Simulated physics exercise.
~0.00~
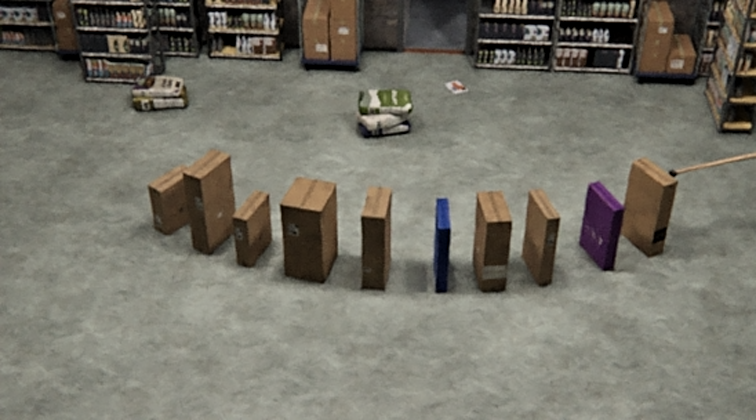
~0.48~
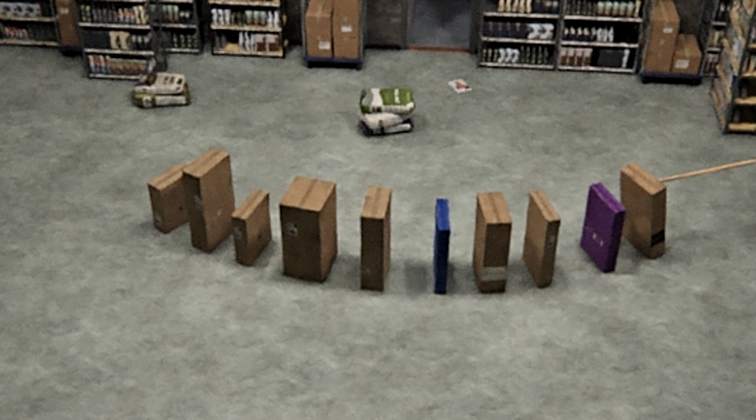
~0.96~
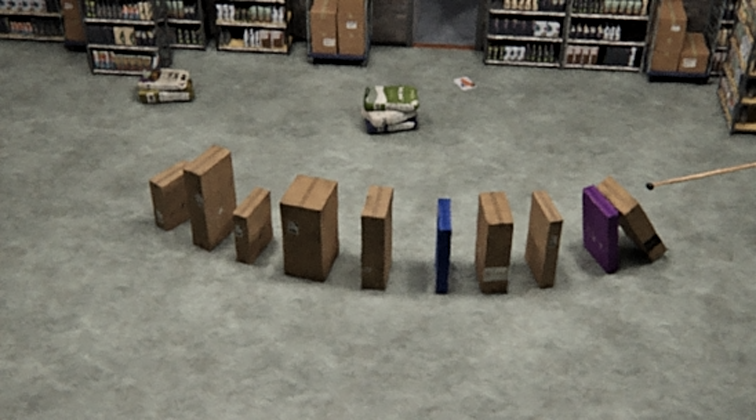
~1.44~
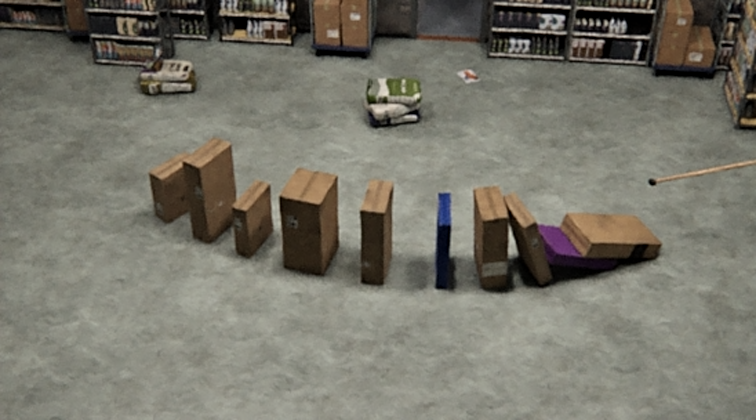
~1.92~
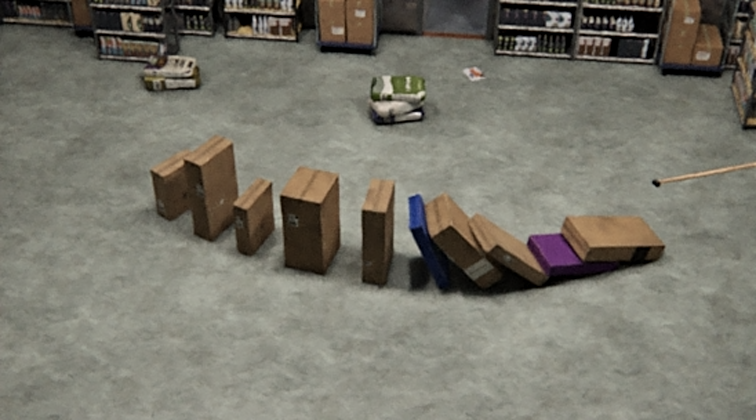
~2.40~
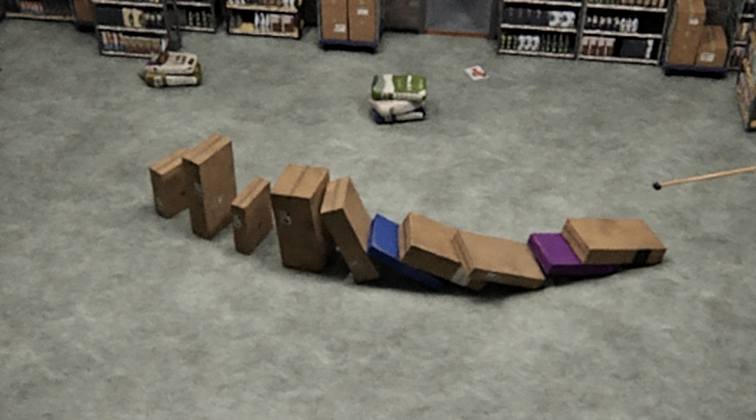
A pole tips the rightmost carton, and cartons topple leftward until several still stand at left.
